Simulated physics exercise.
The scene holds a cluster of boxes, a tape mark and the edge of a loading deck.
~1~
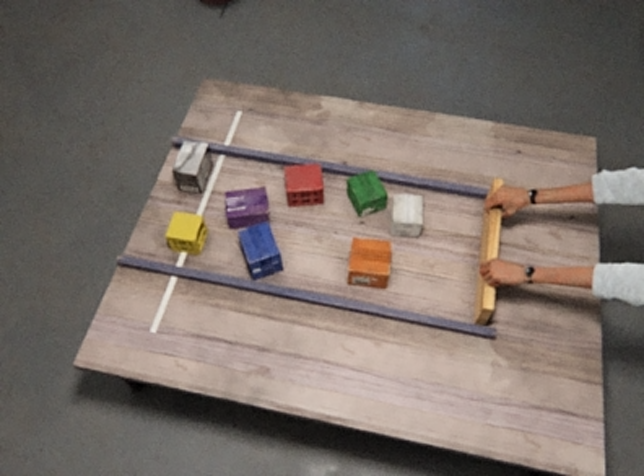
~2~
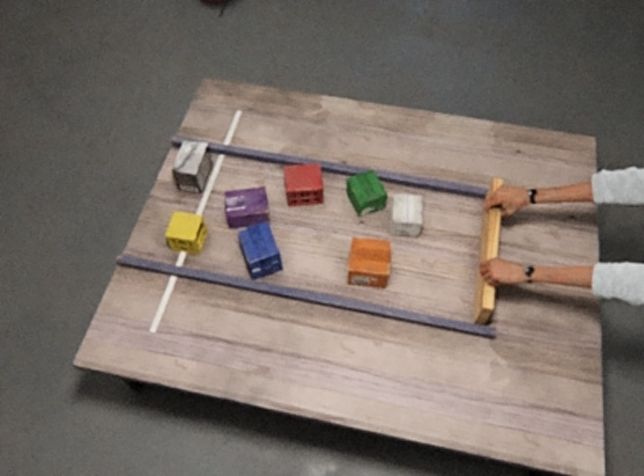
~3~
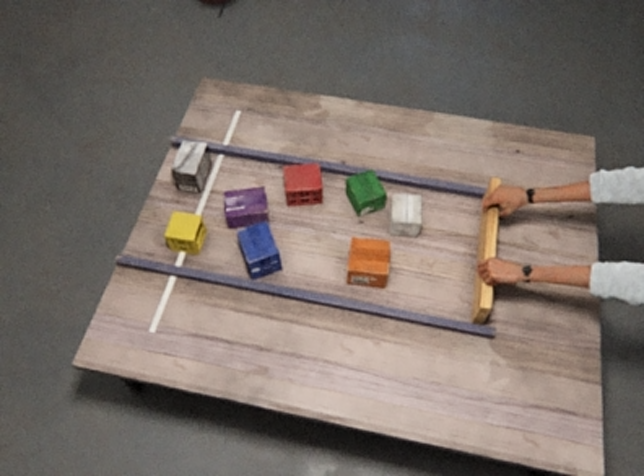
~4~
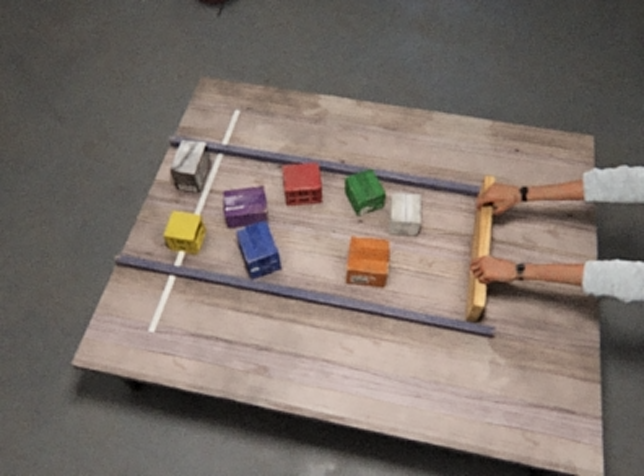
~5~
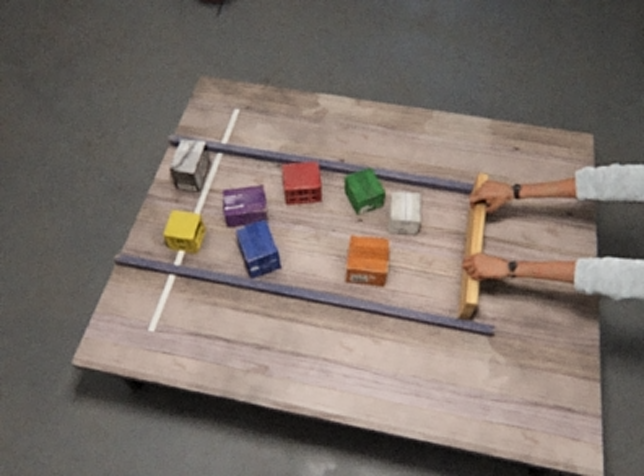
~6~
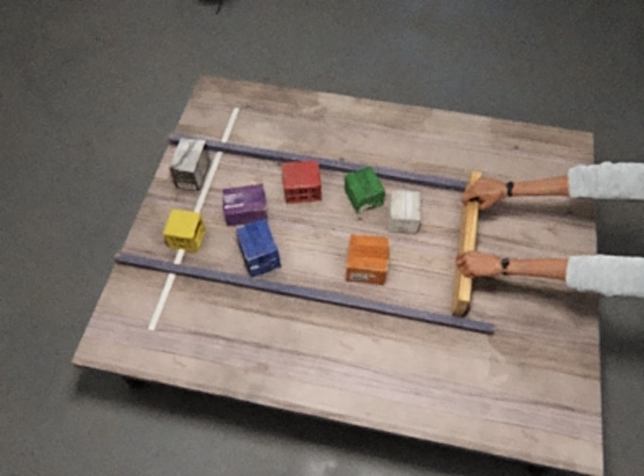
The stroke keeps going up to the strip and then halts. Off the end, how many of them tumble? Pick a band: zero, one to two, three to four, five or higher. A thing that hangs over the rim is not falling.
Band: Three to four.
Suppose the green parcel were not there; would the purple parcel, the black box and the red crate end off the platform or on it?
The purple parcel is still there. The black box is gone. The red crate is still there.
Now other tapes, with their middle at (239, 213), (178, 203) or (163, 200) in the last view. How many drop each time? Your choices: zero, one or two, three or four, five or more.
Place one: One to two; place two: Five or more; place three: More than four.
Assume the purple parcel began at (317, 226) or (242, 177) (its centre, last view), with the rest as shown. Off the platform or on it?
In turn it remains up; drops off.
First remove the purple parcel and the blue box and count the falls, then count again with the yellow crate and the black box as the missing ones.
2 in the first try, 1 in the second.
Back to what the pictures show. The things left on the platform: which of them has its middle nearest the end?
The blue box finishes nearest.
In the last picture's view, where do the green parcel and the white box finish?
The green parcel comes to rest at (174, 153), and the white box comes to rest at (193, 175).
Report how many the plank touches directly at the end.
That number would be 2.
Soon after, none off yet; black box at rest near (191, 165); yellow crate at rest near (185, 231); purple parcel at rest near (246, 205).
Then, none off yet; black box at rest near (191, 165); yellow crate at rest near (185, 231); purple parcel moved a little near (240, 205).
Further on, none off yet; black box moved about its own width near (153, 159); yellow crate moved about its own width near (152, 224); purple parcel moved about its own width near (200, 202).
At rest, the number that fall off is three or four; fallen, red crate, yellow crate and black box.
